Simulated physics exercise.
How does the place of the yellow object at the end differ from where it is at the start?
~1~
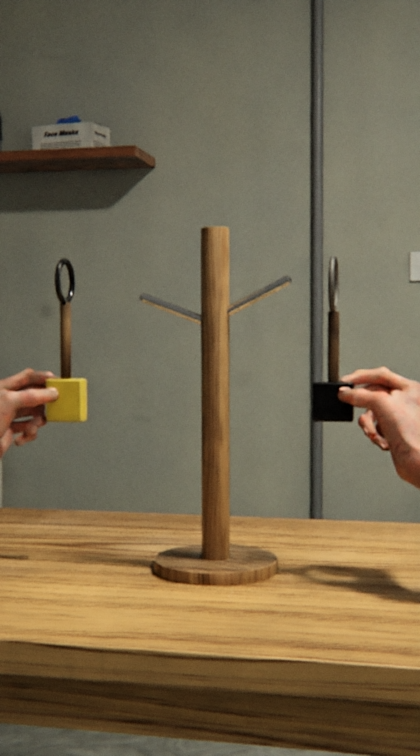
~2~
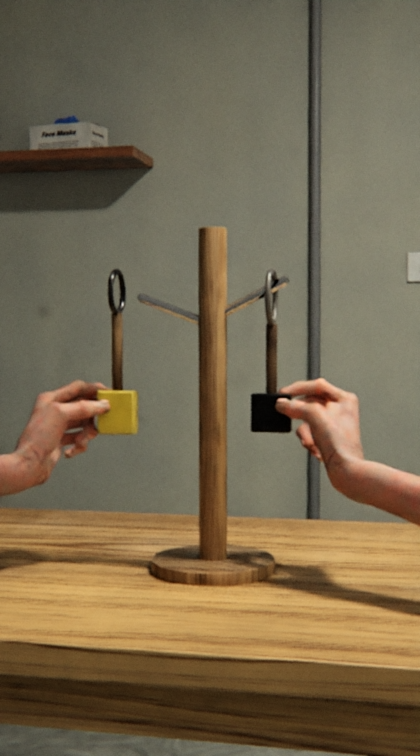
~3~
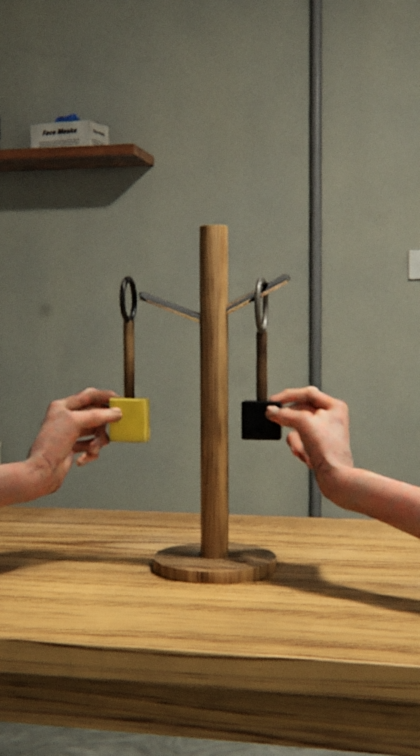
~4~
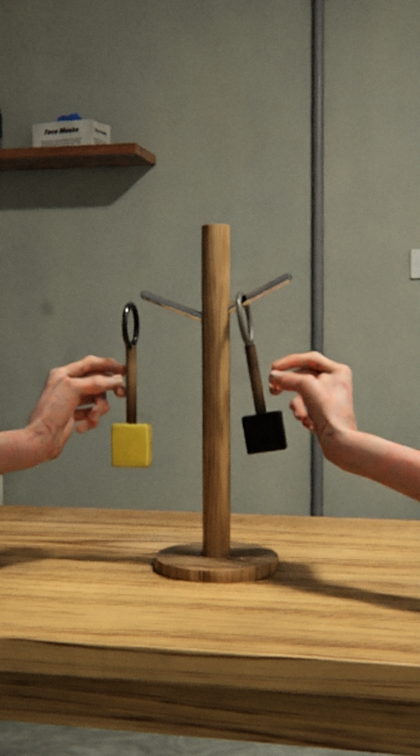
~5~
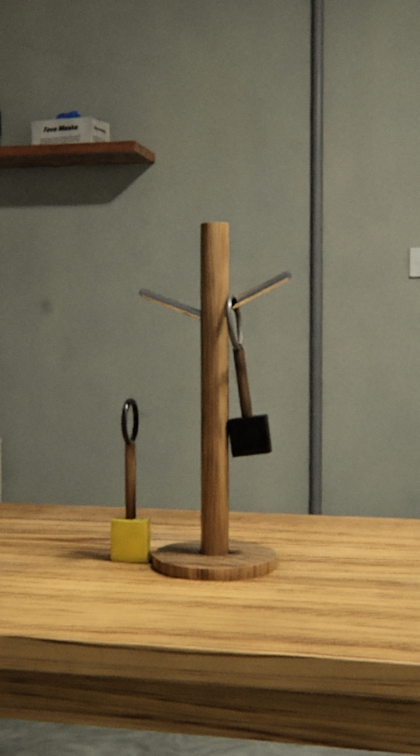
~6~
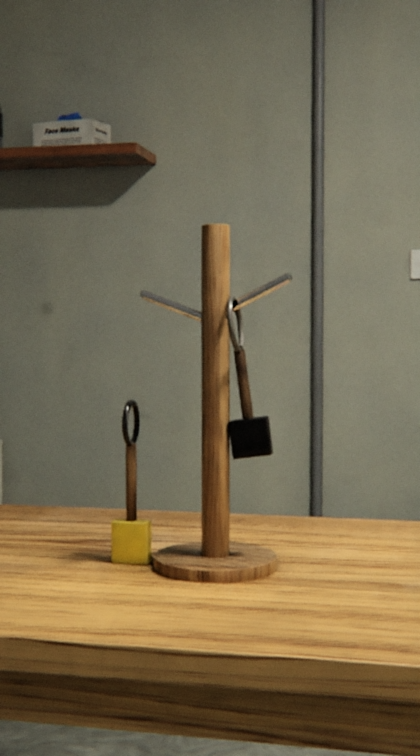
At the start it is held up in the air by a hand at the far left, away from the stand. At the end it stands on the table, lower and further right, just left of the stand's round base.
